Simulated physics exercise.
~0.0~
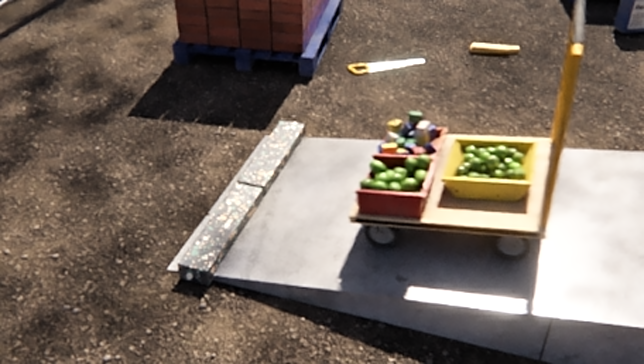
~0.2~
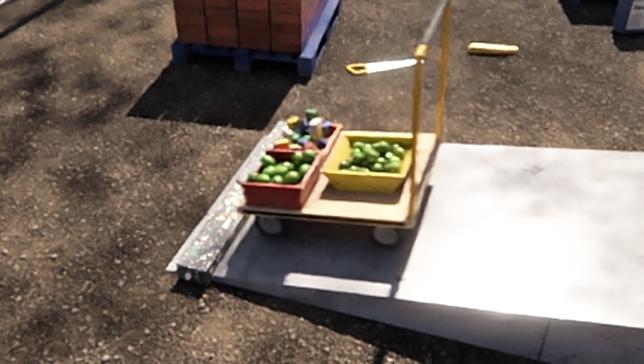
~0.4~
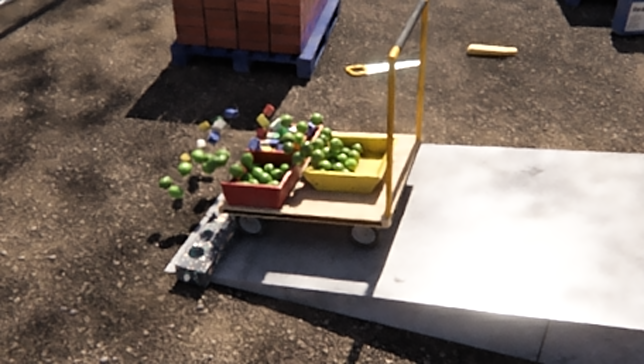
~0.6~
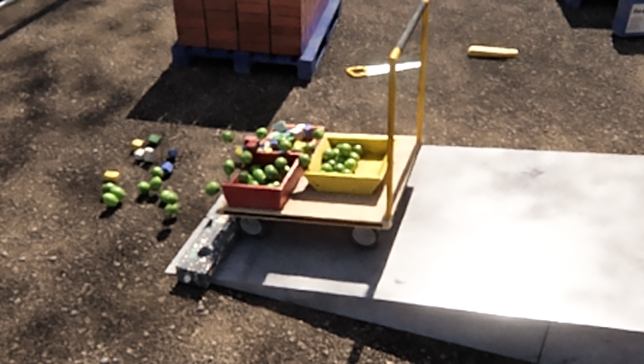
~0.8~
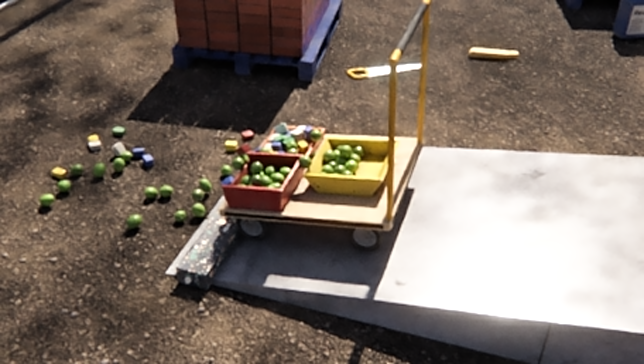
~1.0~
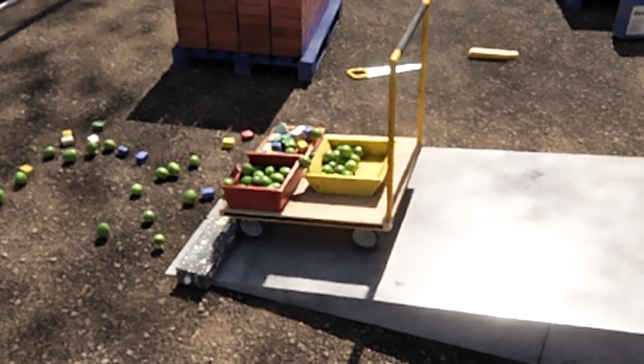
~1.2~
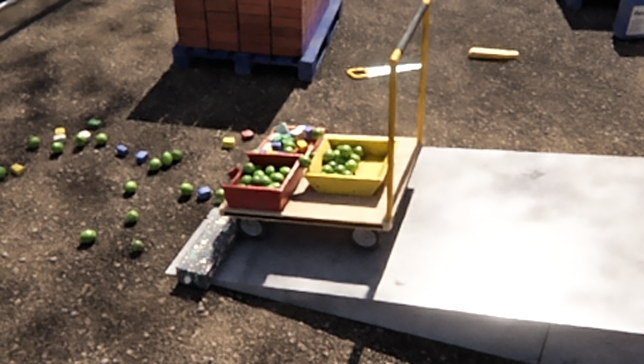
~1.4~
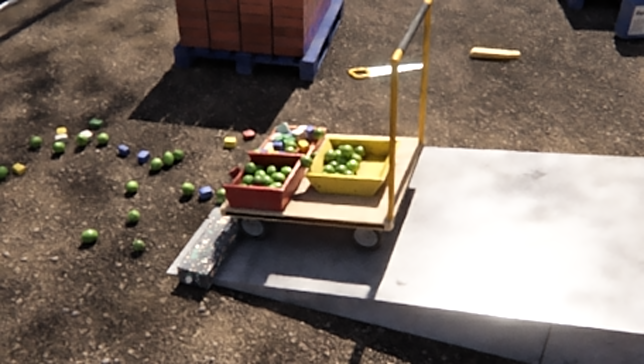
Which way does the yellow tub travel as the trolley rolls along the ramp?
The yellow tub travels to the left, riding on the trolley until it stops at the raised sill.
